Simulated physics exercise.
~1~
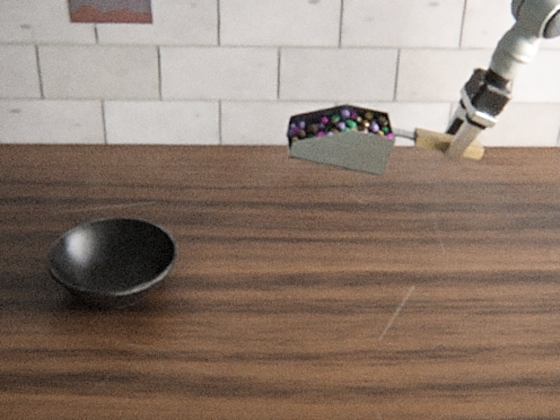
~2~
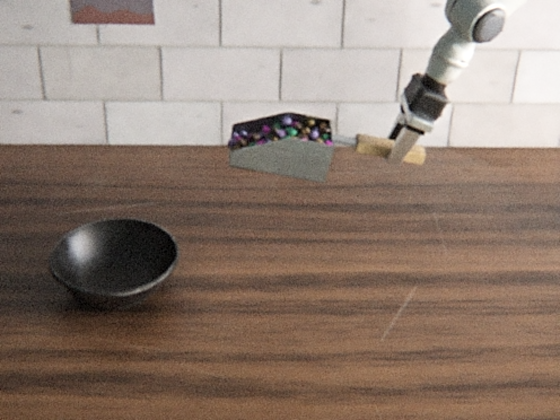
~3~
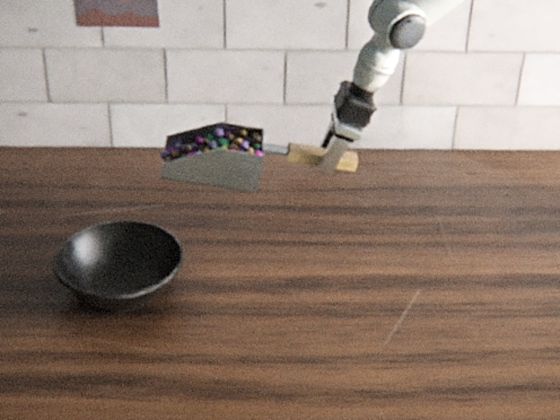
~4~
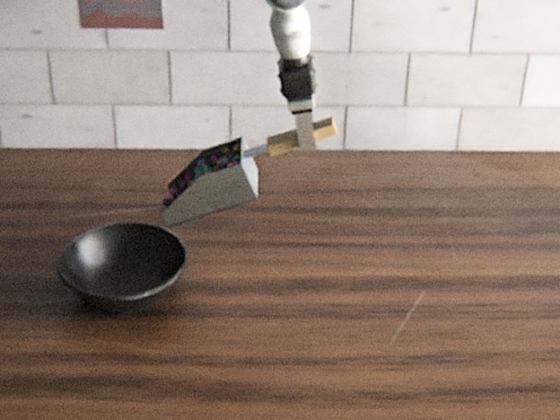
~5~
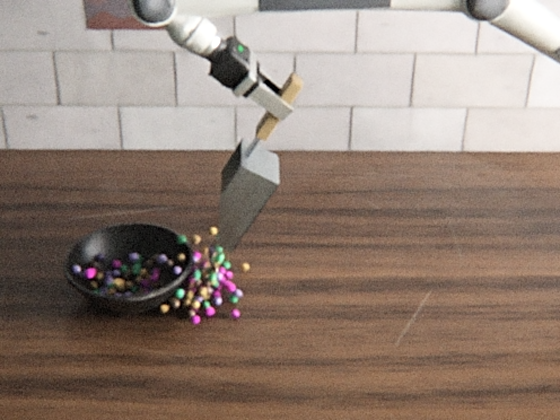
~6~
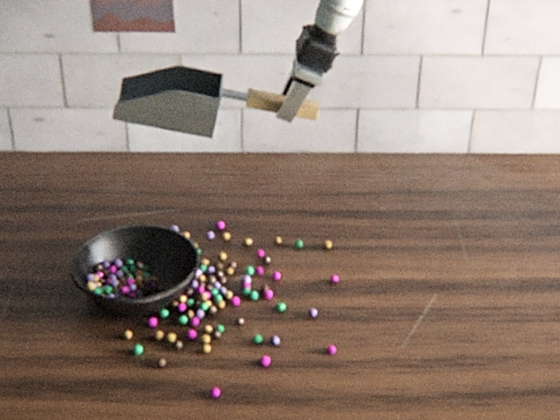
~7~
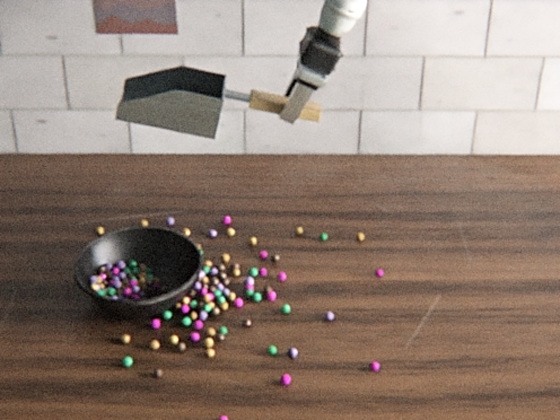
The clip shows a robot arm moving a scoop of colourful round sweets left toward a black bowl on a wooden table and tipping it, spilling some into the bowl but more onto the table, where they scatter as the emptied scoop is raised and held above.
